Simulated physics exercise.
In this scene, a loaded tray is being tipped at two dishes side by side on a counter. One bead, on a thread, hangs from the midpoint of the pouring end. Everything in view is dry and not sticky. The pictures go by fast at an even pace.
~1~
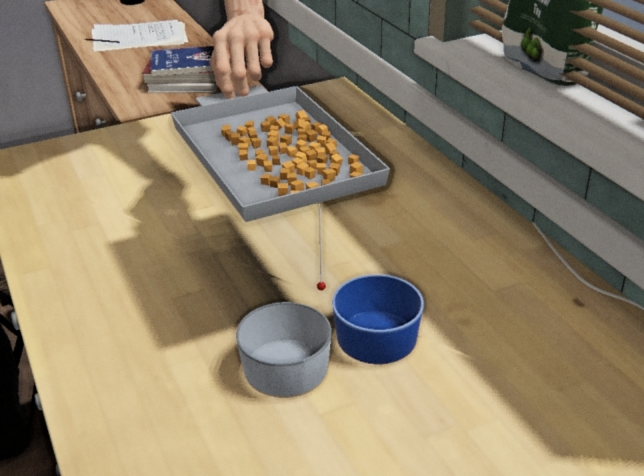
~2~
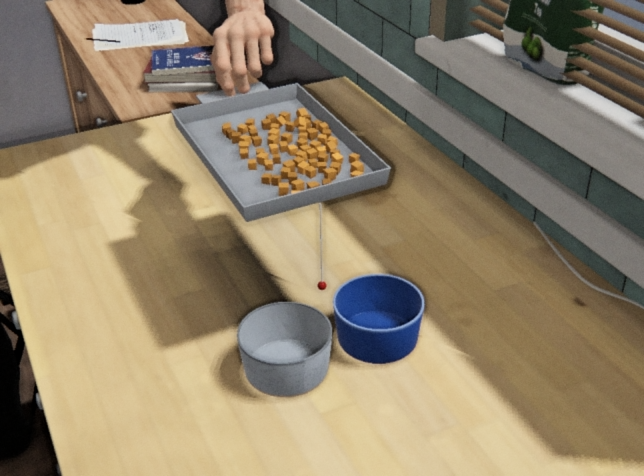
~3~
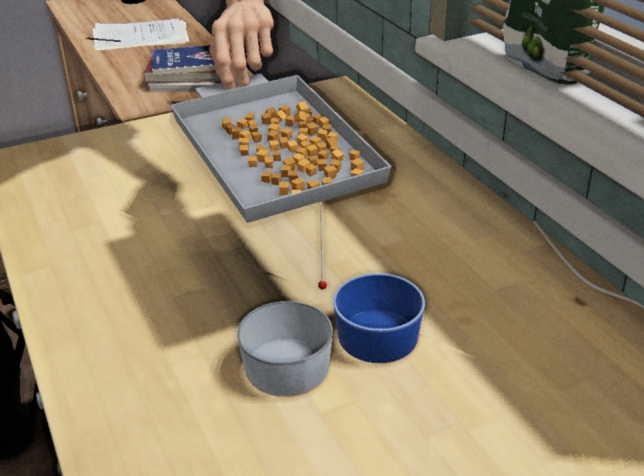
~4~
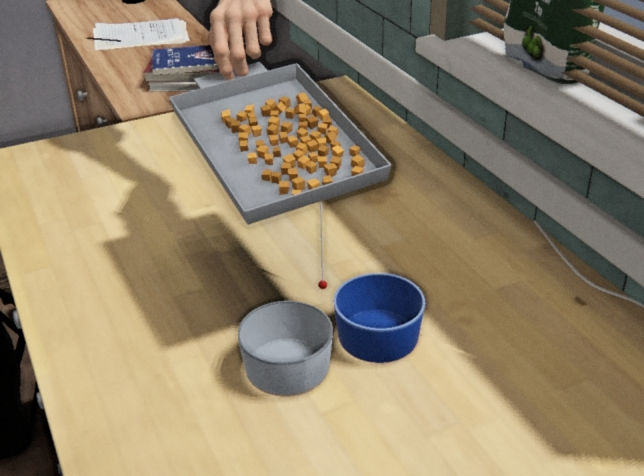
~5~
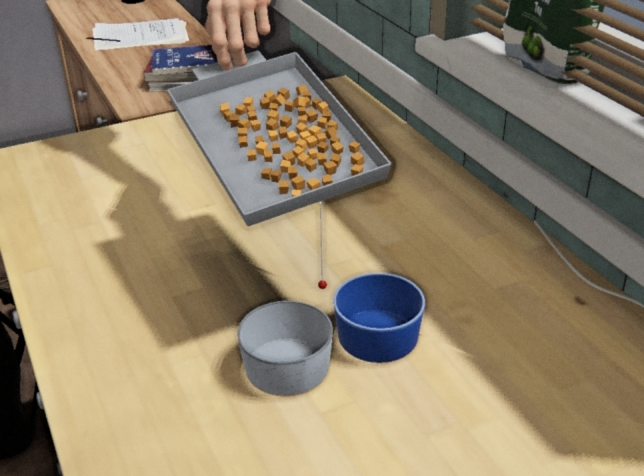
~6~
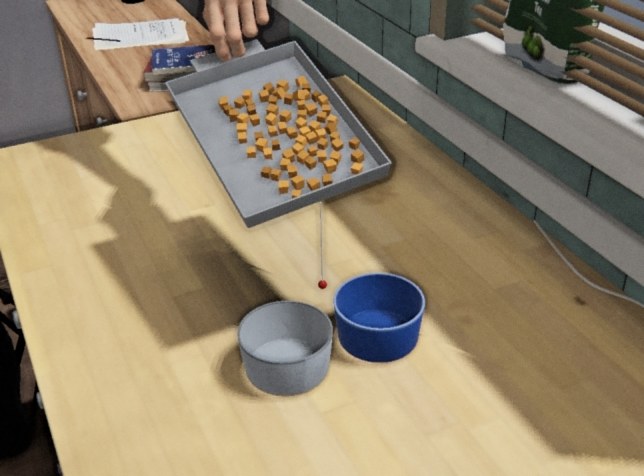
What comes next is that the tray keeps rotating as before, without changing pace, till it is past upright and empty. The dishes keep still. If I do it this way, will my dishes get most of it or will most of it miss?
Most of it finds a dish.
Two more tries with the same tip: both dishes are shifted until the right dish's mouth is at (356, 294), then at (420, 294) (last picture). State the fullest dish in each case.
Try 1: The dish to the left; try 2: The dish to the left.
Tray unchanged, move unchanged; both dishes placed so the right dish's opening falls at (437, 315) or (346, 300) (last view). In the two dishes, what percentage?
The first position comes out at 20 per cent, the other at 70 per cent.
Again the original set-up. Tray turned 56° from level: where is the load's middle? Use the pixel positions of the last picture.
In the last view the centre sits at roughly (276, 181).
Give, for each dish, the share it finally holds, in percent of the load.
The left dish ends with 80 per cent of the load and the right dish with 0 per cent.
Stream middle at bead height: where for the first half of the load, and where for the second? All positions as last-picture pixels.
(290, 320), then (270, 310).
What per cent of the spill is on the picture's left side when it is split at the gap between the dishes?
Roughly 60 %.
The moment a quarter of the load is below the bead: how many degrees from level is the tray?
Roughly 110 degrees from level.
Just after the last frame, tray tipped steeply; almost all on the tray; just a few in the air.
A moment on, tray tipped right over; the larger part on the tray; about a tenth in the left dish; about a tenth outside both.
Further on, tray tipped past a quarter turn; the larger part in the left dish; roughly a quarter outside both.
When it is over, tray tipped past a quarter turn; the larger part in the left dish; not one in the right dish; roughly a quarter outside both.
